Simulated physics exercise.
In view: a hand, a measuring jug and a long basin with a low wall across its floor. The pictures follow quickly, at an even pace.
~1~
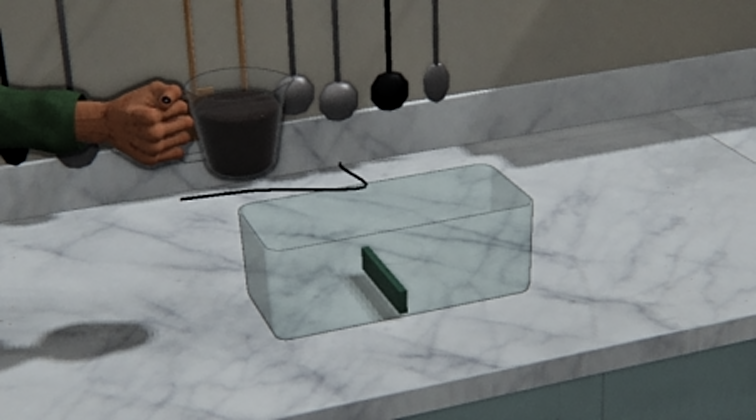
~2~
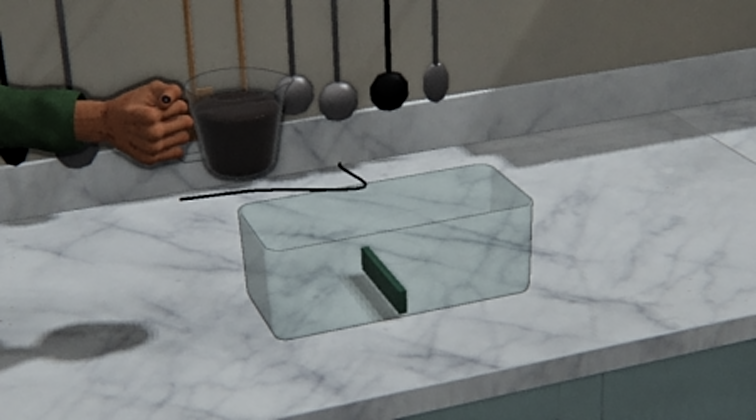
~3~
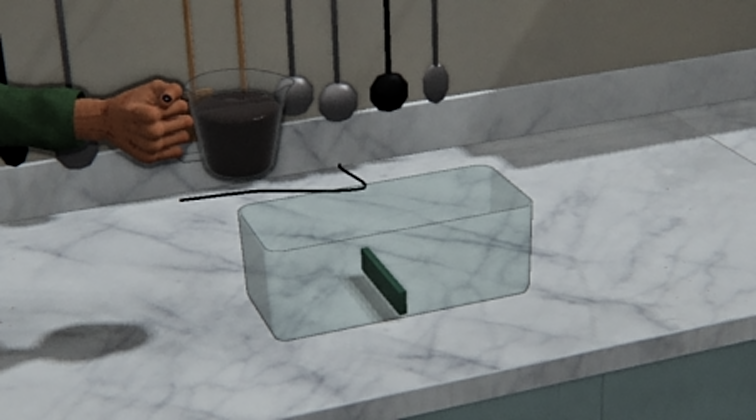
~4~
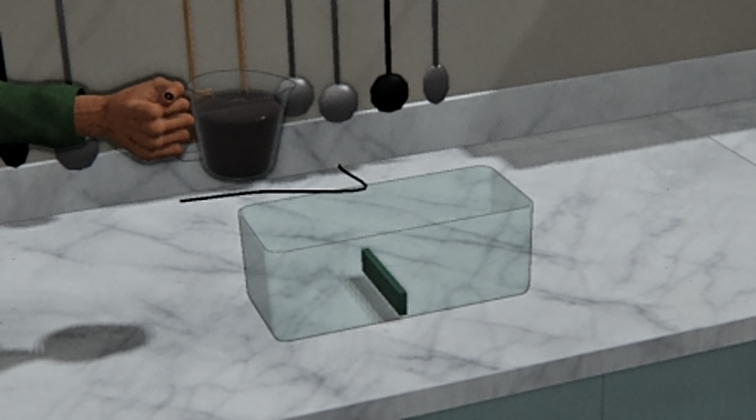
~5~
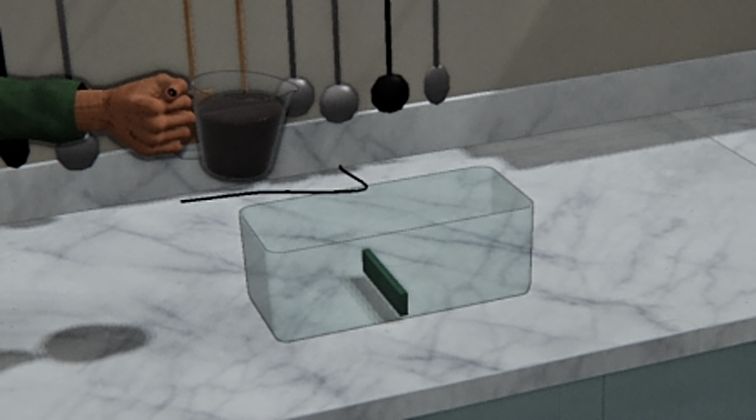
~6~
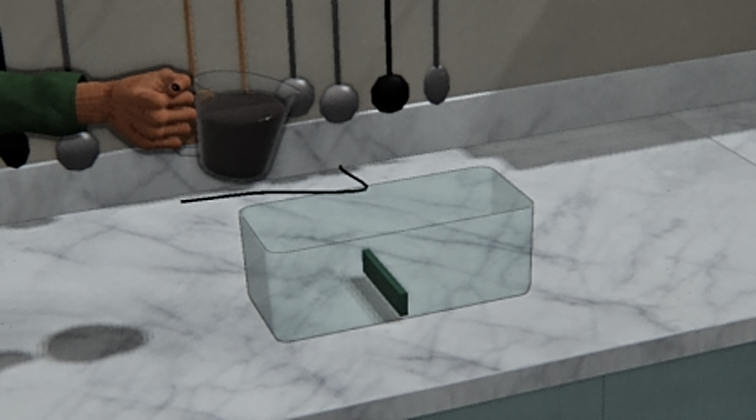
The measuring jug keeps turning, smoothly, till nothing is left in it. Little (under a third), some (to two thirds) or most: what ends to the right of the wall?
The share right of the wall is less than a third.
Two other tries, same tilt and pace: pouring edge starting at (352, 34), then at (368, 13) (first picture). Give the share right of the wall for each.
The first gives 90 %, the second 90 %.
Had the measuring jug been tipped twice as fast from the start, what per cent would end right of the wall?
About 10 per cent.
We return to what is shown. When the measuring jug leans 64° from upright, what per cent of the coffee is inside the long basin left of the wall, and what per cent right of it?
Some 5 per cent left and 0 right.
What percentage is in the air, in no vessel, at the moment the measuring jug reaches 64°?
Close to 15 per cent.
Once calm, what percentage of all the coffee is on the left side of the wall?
Close to 90 per cent.
A moment on, the measuring jug is tipped part way and 77 per cent is still to pour, 6 is left of the wall and 0 right of it.
Next, the measuring jug is tipped right over and 11 per cent is still to pour, 74 is left of the wall and 1 right of it.
Then the measuring jug is tipped right over and 0 per cent is still to pour, 92 is left of the wall and 6 right of it.
Later the measuring jug is tipped right over and 0 per cent is still to pour, 91 is left of the wall and 7 right of it.
In the end 91 per cent lies left of the wall, 7 right of it and 2 outside.
